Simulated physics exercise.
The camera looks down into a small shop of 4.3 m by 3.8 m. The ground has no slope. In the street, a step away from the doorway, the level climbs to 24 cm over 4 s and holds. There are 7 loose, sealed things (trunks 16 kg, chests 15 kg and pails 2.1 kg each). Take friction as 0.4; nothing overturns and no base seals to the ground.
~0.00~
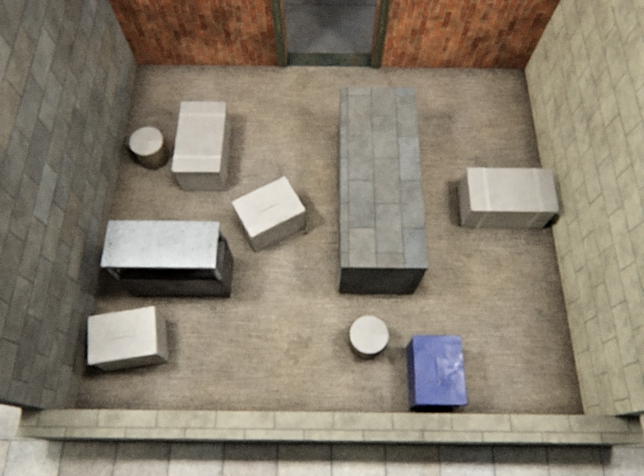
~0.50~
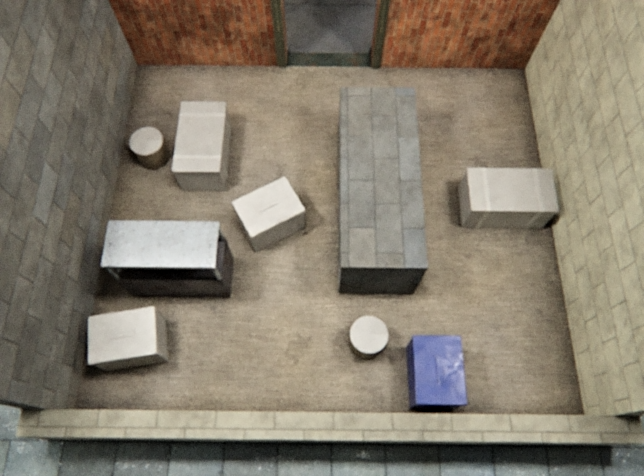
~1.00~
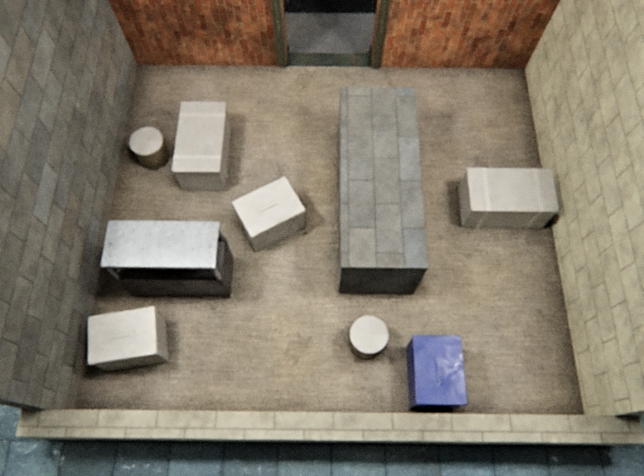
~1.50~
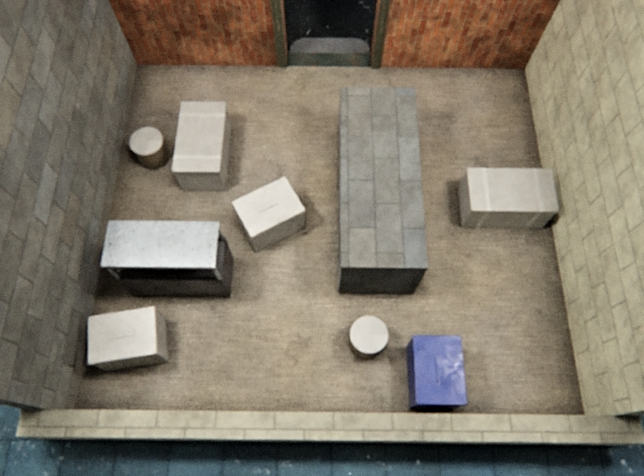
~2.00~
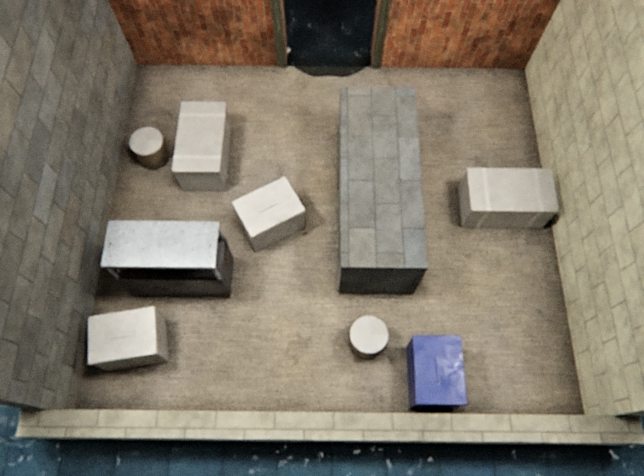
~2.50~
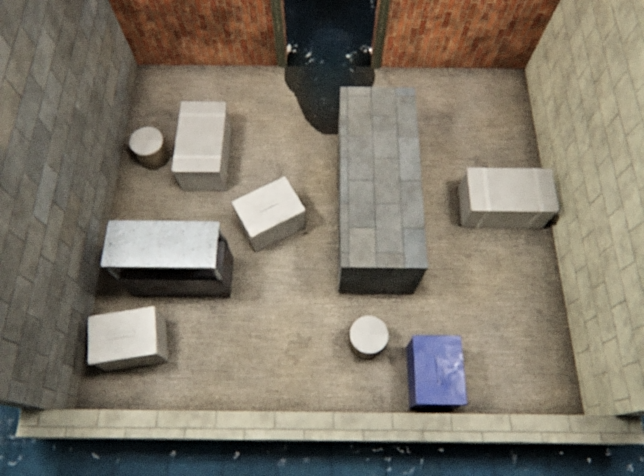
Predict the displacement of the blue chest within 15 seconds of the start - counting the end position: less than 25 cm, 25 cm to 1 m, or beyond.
Blue chest gets carried off.
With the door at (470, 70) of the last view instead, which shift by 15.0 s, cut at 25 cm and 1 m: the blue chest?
Then the blue chest travels far.
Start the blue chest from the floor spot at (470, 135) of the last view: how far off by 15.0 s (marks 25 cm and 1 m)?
It is nudged along.
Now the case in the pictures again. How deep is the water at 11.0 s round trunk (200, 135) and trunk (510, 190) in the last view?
About 8 and 10 cm.
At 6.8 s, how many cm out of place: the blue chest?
Roughly 0 cm by then.
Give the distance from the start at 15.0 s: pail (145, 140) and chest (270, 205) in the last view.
In turn: 100 cm, 120 cm.
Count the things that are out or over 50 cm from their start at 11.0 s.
By then 7.
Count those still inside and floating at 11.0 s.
At that moment 7.
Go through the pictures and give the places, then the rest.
In the first picture, the blue chest at (439, 369), on the bottom; 0.0 m2 under water; 0 of 7 have shifted.
In the second picture, the blue chest at (439, 369) rests on the ground; water covers 0.0 m2; 0 of 7 have shifted.
In the third picture, the blue chest at (439, 369), on the bottom; water covers 0.0 m2; 0 of 7 have shifted.
In the fourth picture, the blue chest at (439, 369) rests on the ground; 0.0 m2 under water; 0 of 7 have shifted.
In the fifth picture, the blue chest at (439, 369) rests on the ground; water covers 0.1 m2; 0 of 7 have shifted.
In the sixth picture, the blue chest at (439, 369) rests on the ground; water covers 0.6 m2; 0 of 7 have shifted.
After 3.5 s the blue chest is near (439, 369), 0.0 m from its start, aground; 0 afloat.
After 6.8 s the blue chest is near (439, 369), 0.0 m from its start, aground; 3 afloat.
After 11.0 s the blue chest is near (526, 319), 0.8 m from its start, afloat; 7 afloat.
After 15.0 s the blue chest is near (462, 179), 1.8 m from its start, afloat; 7 afloat.
